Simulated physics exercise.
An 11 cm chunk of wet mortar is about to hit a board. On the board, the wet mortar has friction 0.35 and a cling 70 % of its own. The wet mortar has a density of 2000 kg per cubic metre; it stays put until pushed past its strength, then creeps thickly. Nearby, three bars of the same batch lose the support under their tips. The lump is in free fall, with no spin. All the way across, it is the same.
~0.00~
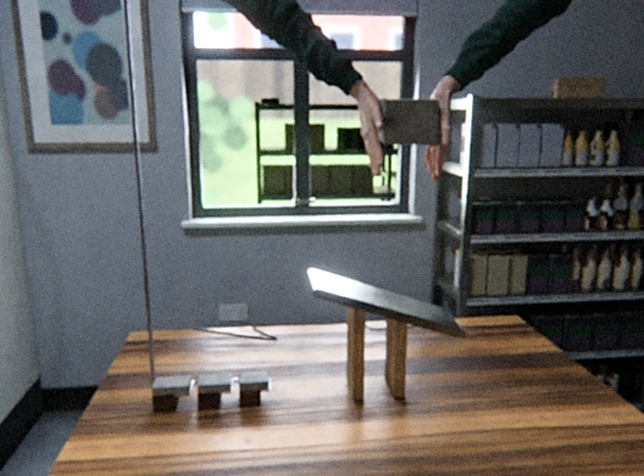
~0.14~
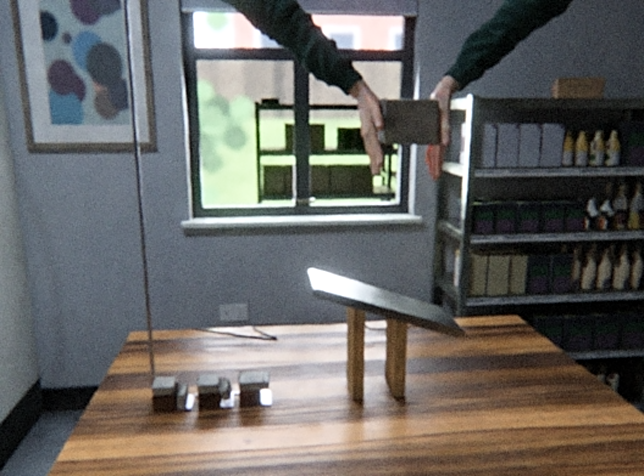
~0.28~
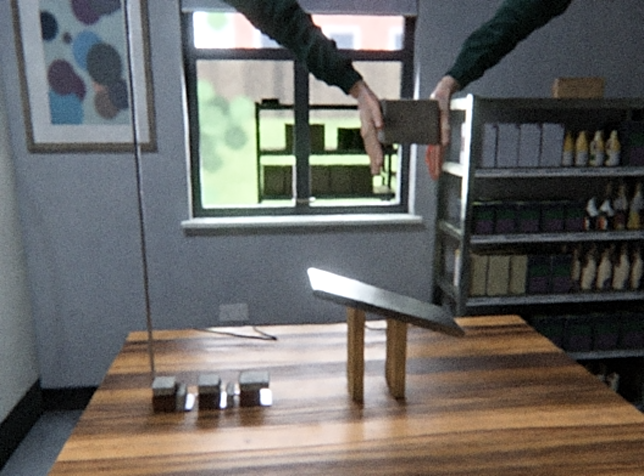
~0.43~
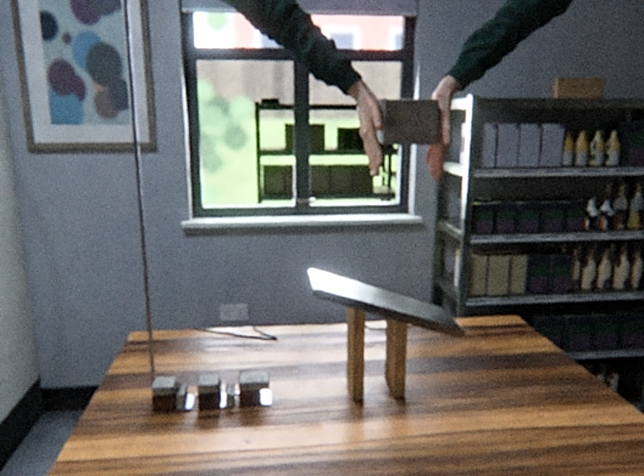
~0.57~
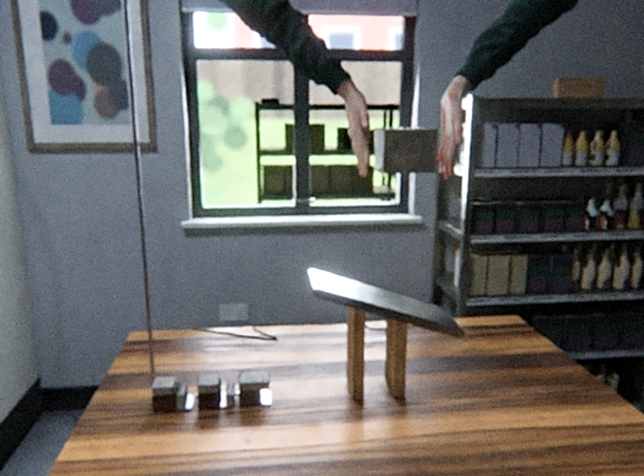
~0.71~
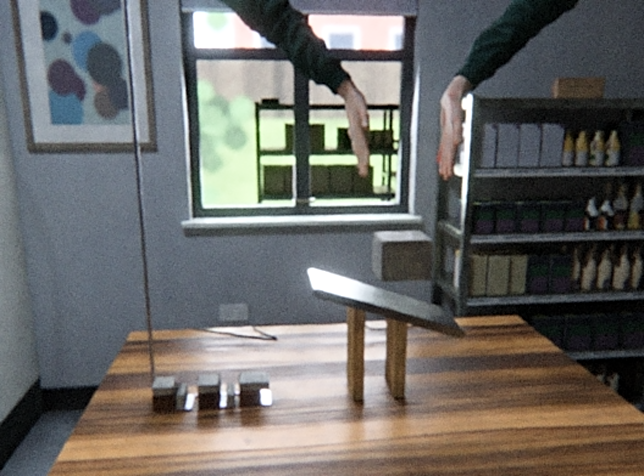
Two hands hold a grey block above a tilted board, then release it and it drops.
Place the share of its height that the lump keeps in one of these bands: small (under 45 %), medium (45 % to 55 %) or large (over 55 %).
It belongs in the medium band.
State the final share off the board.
Roughly 40 % ends up off the board.
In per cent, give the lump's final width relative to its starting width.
190 %.
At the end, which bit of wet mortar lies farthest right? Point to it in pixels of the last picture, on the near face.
You'll find it somewhere near (458, 318) on the near face.
After 0.82 s, it stands 48 % of its first height and none has gone off the board.
After 0.96 s, it stands 48 % of its first height and none has gone off the board.
After 1.09 s, it stands 48 % of its first height and 29 % has gone off the board.
After 1.22 s, it stands 48 % of its first height and 29 % has gone off the board.
After 2.10 s, at the end, it stands 48 % of its first height and 41 % has gone off the board.
